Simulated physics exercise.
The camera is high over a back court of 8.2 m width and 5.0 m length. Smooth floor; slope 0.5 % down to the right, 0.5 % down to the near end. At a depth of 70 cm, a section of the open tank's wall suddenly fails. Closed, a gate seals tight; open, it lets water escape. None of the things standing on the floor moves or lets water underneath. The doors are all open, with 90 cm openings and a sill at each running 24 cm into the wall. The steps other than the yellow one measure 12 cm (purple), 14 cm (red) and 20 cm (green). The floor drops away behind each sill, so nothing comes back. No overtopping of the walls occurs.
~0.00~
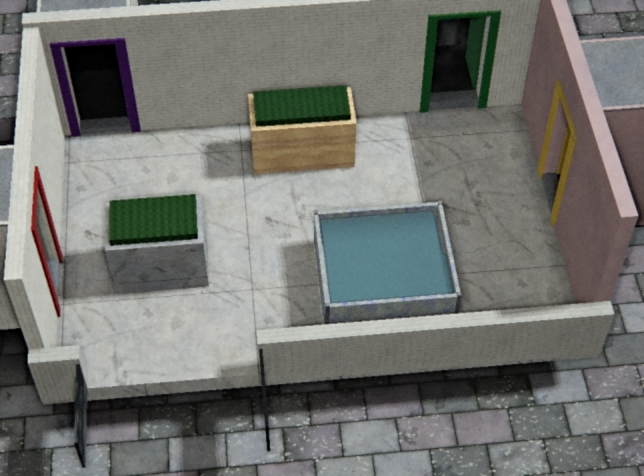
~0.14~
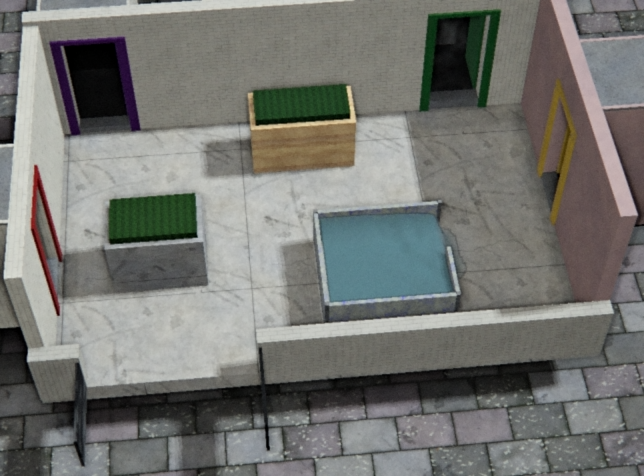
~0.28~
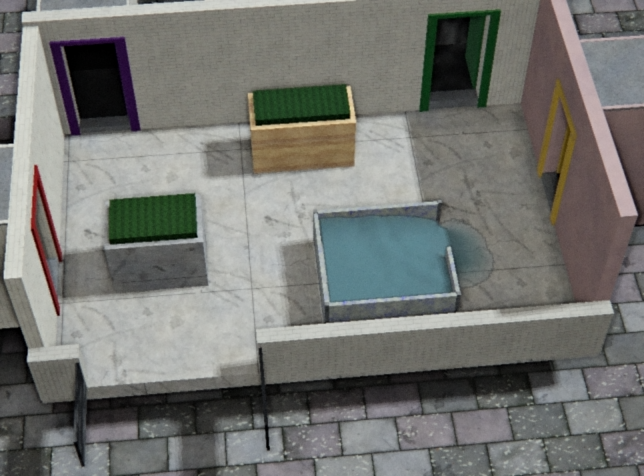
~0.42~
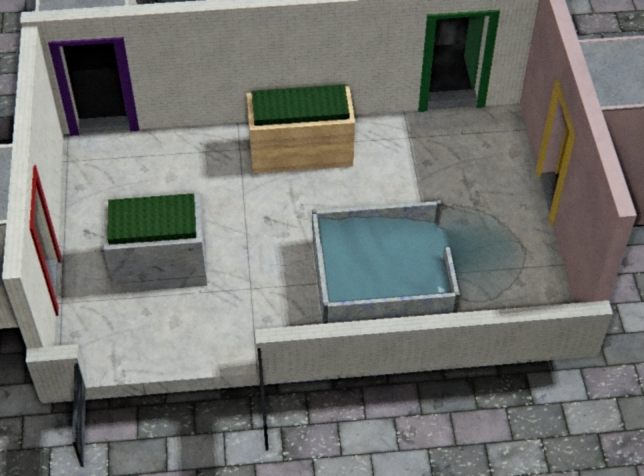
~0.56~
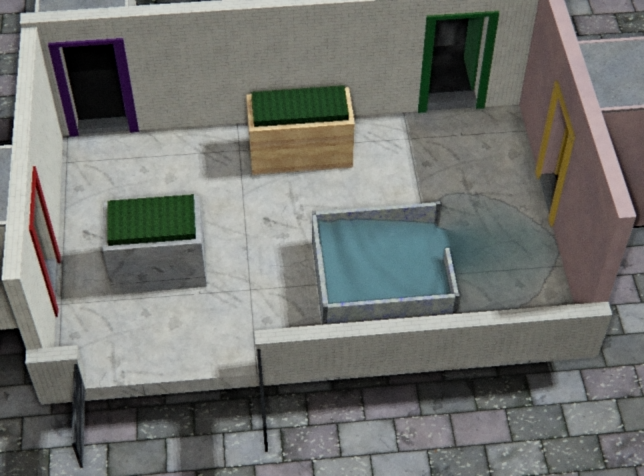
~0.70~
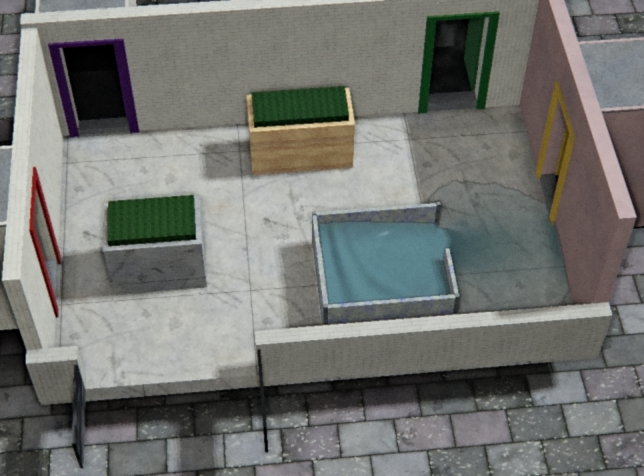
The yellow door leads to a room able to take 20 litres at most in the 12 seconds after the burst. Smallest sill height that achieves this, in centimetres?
24 cm.
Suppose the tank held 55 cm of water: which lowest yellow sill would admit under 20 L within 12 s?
18 cm.
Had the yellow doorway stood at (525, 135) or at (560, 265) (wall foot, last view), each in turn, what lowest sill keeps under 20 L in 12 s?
Roughly 17 cm for the first and 29 cm for the second.
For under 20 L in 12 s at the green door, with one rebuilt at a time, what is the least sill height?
For green, a step near 13.0 cm.
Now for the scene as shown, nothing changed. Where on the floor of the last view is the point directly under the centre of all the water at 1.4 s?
My guess is close to (425, 272).
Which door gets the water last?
Coming last is the red one.
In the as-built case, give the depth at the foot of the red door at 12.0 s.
It comes to about 5.5 centimetres deep.
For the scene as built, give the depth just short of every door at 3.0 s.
Lab note, cm: Purple 0; red 0; green 16; yellow 21.
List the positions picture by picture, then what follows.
The first picture shows the open tank at (385, 256) is whole and still, 70 cm deep; the yellow door at (556, 159) is dry.
In the second picture, the gap is at (440, 246), the front 0.3 m out at (461, 267); the back of the open tank holds 70 cm.
In the third picture, the gap is at (440, 247), the front 0.8 m out at (488, 256); the back of the open tank holds 70 cm.
In the fourth picture, the front is at (520, 257), 1.3 m from the gap at (438, 248); 1.8 m2 of floor is wet, 70 cm left at the back.
In the fifth picture, water pours out at (438, 249) and has run 1.9 m, to (553, 247); about 5 cm deep outside, 65 cm at the back.
In the sixth picture, the gap is at (438, 249), the front 2.0 m out at (547, 210); the back of the open tank holds 59 cm; 0.2 m in a straight line remain to the yellow door at (554, 161).
After 1.4 s water covers 20 % of the floor, deepest (38 cm) near (555, 253); 28 cm at the yellow door, 17 litres in over its 14 cm sill.
After 3.0 s water covers 30 % of the floor, deepest (29 cm) near (516, 110); 21 cm at the yellow door, 100 litres in over its 14 cm sill.
After 12.0 s water covers 95 % of the floor, deepest (11 cm) near (577, 335); 10 cm at the yellow door, 134 litres in over its 14 cm sill.
At the yellow door as built, the water arrived by 0.8 s and peaked near 29 cm at 1.6 s.
Run again over the same 12 s with other heights there, 41 litres in over 20.5 cm, 6 litres over 27.5 cm. The limit of 20 litres is kept from about 24 cm up.
